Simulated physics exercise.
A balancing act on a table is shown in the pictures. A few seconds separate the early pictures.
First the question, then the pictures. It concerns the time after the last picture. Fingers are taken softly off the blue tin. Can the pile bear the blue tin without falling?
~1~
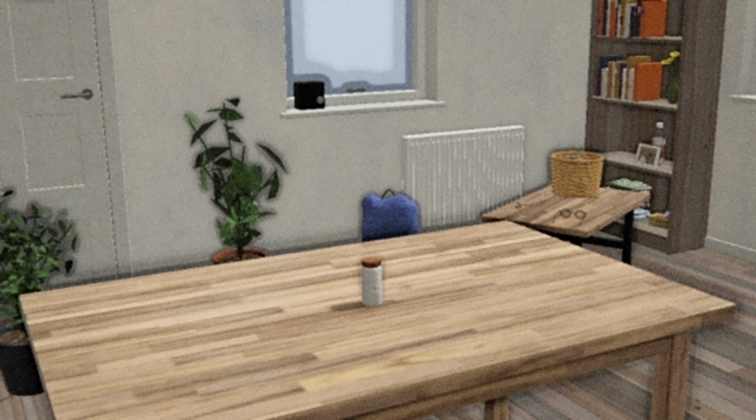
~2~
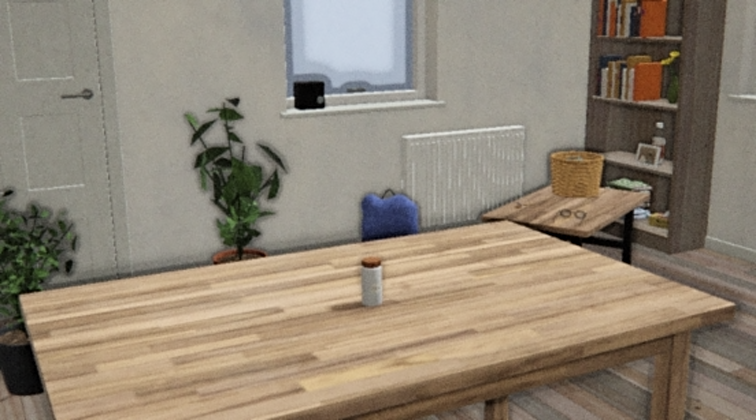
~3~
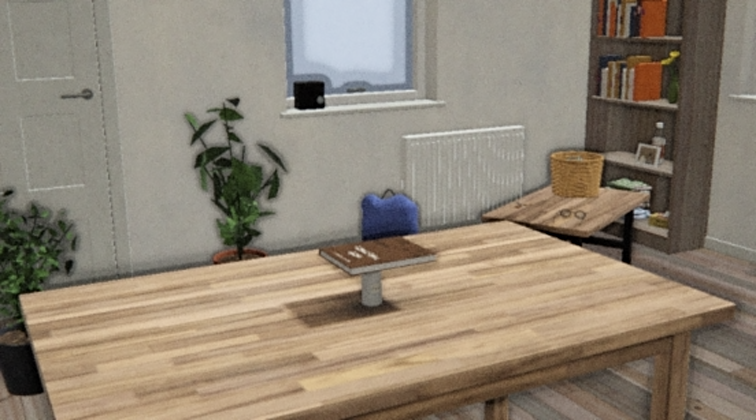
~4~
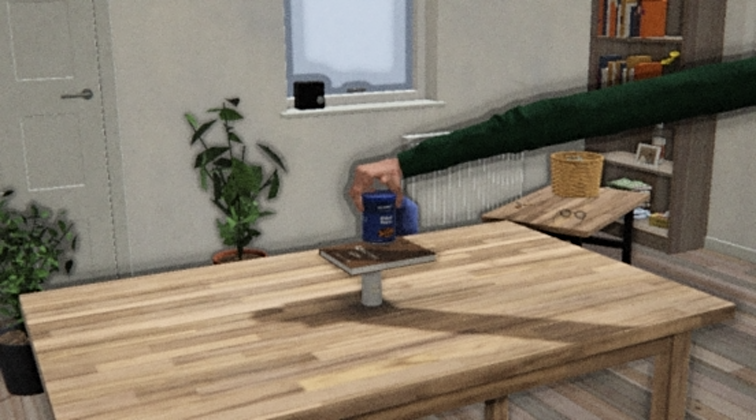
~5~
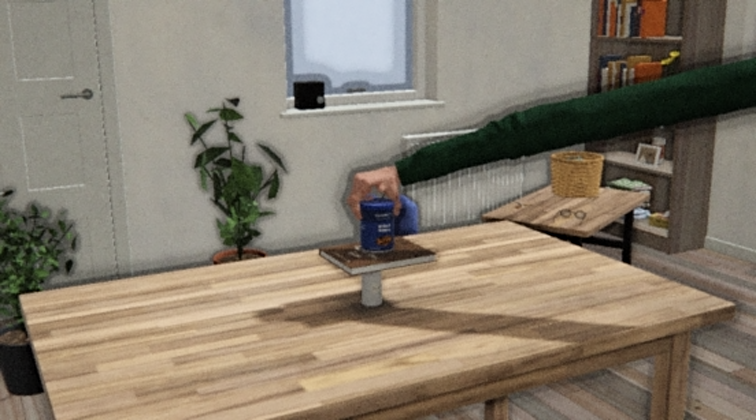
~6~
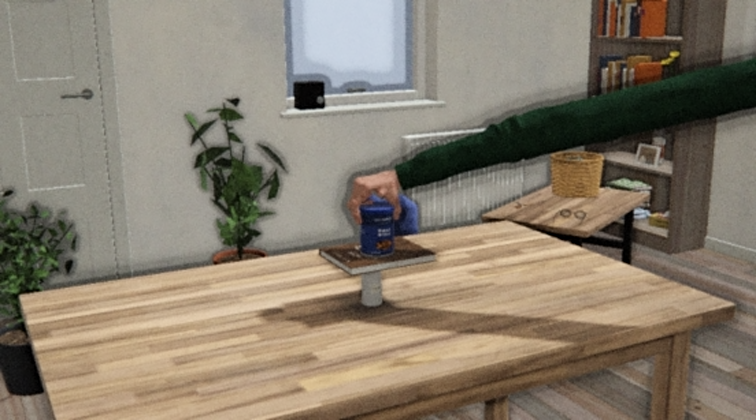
Yes, it bears it.
Then, 0.30 s later than the last frame, all is still.
Then, 0.70 s later than the last frame, blue tin resting near (377, 230).
When it is over, all 3 as before. End places, in pixels of the last picture, blue tin near (377, 230). The stack keeps its balance.
